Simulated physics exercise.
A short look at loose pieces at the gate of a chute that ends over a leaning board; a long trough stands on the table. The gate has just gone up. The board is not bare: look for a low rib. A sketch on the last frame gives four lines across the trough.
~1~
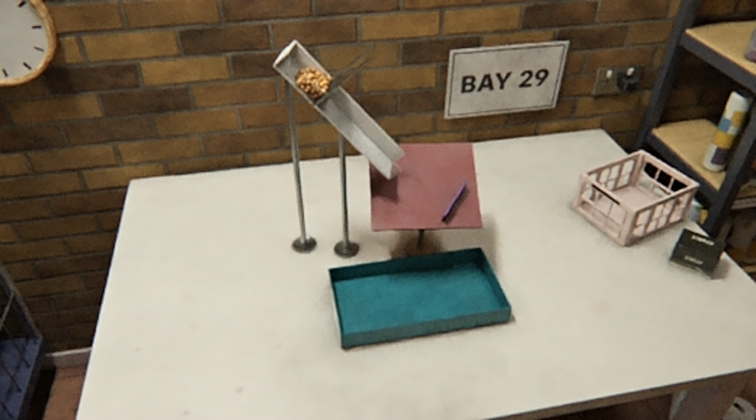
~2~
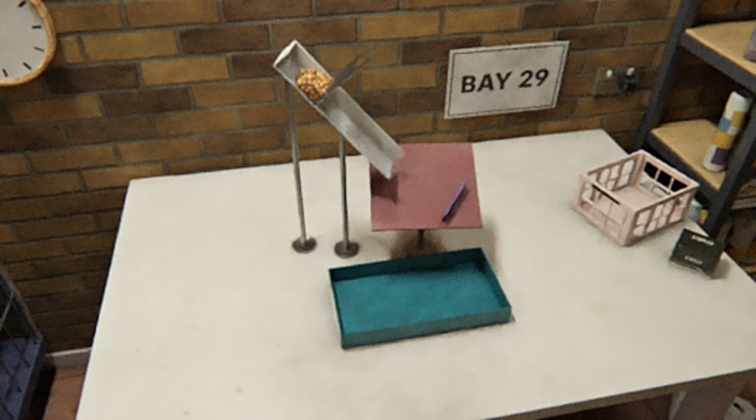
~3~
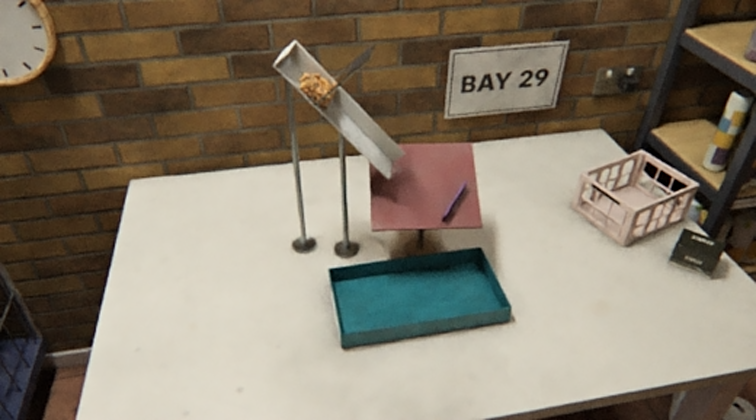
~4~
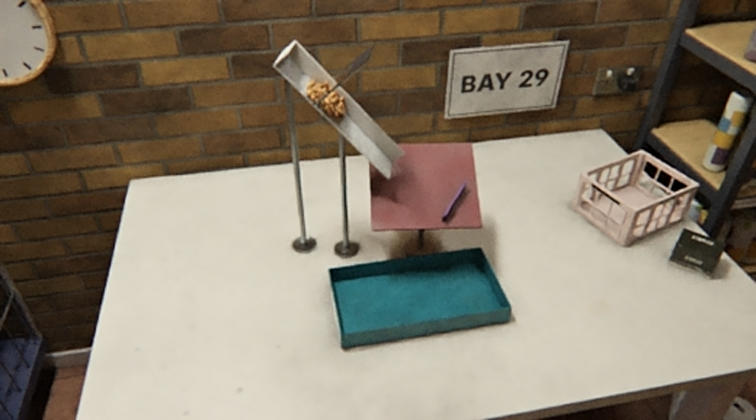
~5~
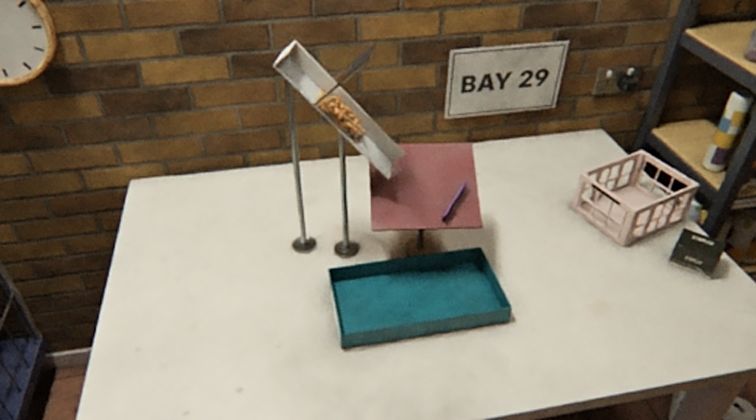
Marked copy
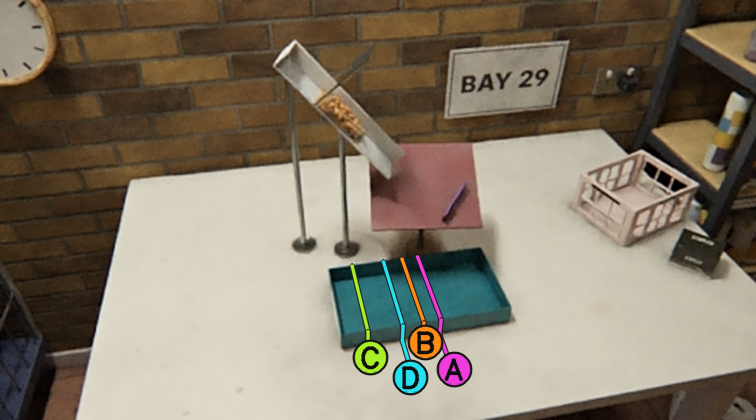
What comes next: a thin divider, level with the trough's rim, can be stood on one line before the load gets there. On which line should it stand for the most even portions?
Best: A.
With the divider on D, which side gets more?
More lands on the right.
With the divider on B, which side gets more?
Right.
On the marked copy, line A crosses the front rim at (440, 319); line B crosses the front rim at (423, 321); line C crosses the front rim at (367, 330); line D crosses the front rim at (402, 325).
Choosing A, of what is caught, about a third on the left of the divider, about two thirds on the right.
Choosing B, of what is caught, a small part on the left of the divider, nearly all on the right.
Choosing C, of what is caught, a stray few on the left of the divider, nearly all on the right.
Choosing D, of what is caught, a small part on the left of the divider, nearly all on the right.
